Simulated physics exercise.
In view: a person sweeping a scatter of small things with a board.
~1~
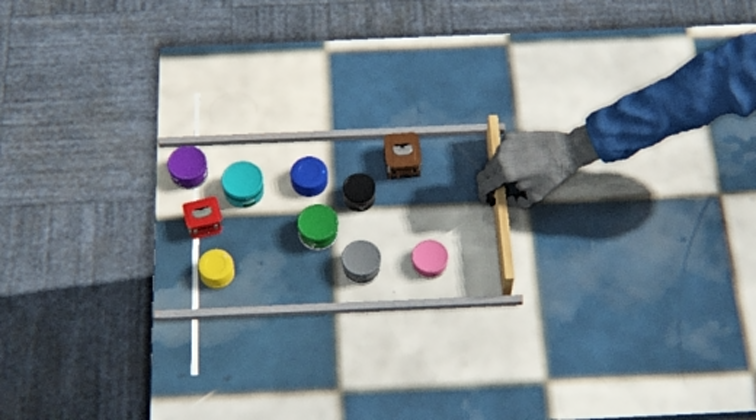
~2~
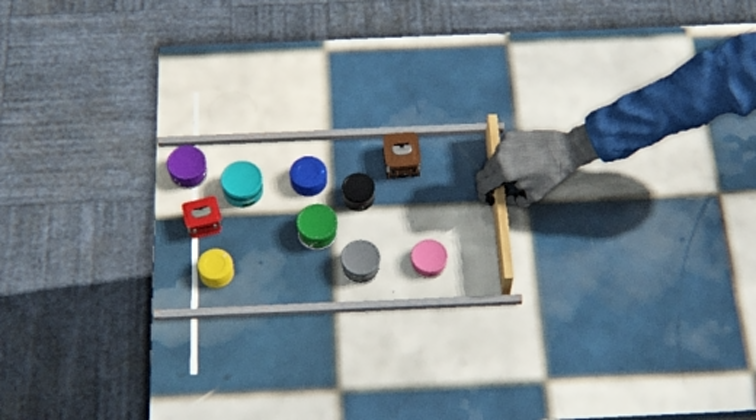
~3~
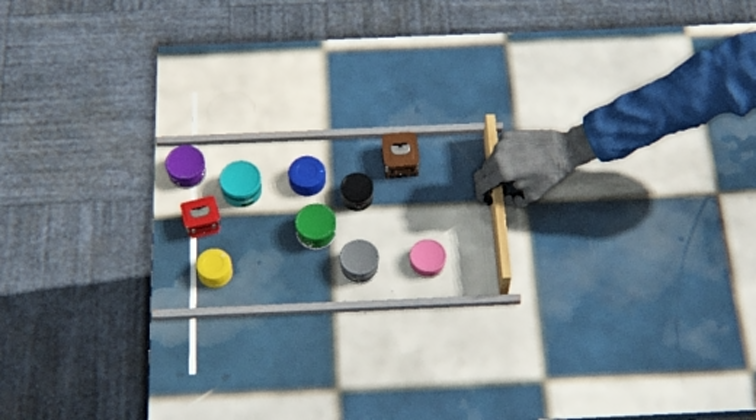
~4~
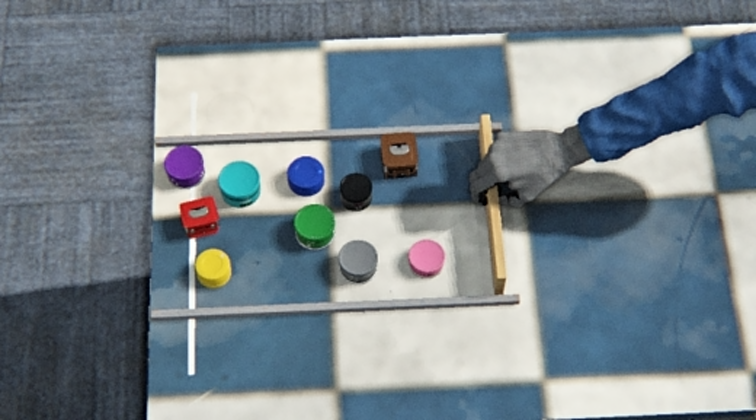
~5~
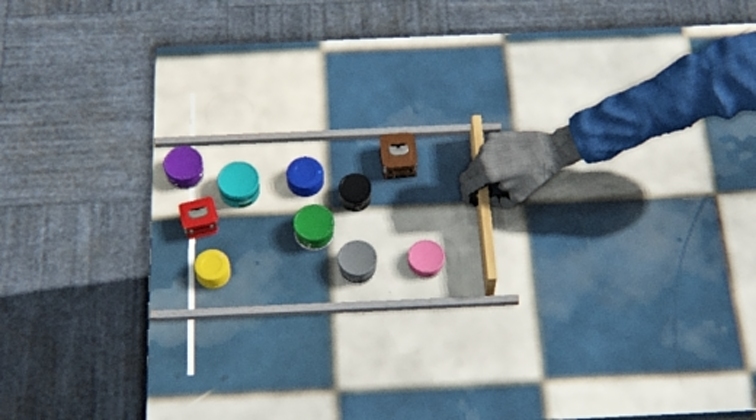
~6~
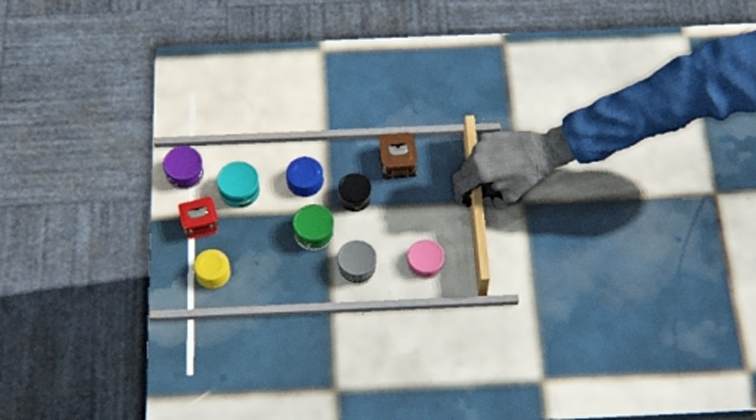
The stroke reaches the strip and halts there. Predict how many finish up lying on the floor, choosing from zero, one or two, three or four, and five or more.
My prediction is five or more.
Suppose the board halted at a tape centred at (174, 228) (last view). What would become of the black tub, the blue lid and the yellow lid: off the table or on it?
In short: Black tub safe, blue lid gone, yellow lid gone.
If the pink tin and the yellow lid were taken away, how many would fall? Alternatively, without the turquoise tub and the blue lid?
In order, the numbers are 4 and 4.
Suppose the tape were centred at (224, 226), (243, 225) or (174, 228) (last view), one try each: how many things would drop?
Per try: 2; 0; 6.
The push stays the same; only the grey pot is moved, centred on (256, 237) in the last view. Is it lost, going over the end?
From that start, the object then does not stay.
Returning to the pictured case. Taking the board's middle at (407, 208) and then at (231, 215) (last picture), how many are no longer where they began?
3 by the first point, 10 by the second.
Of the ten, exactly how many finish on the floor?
I count 6 in all.
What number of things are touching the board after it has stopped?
The count in contact is 4.
A little later, none off yet; purple tin at rest near (184, 168); red case at rest near (199, 218); yellow lid at rest near (212, 269).
Next, none off yet; purple tin at rest near (178, 166); red case moving near (196, 226); yellow lid shifted a little near (195, 270).
When it is over, the number that fall off is five or more; down, grey pot, blue lid, turquoise tub, yellow lid, red case and purple tin.
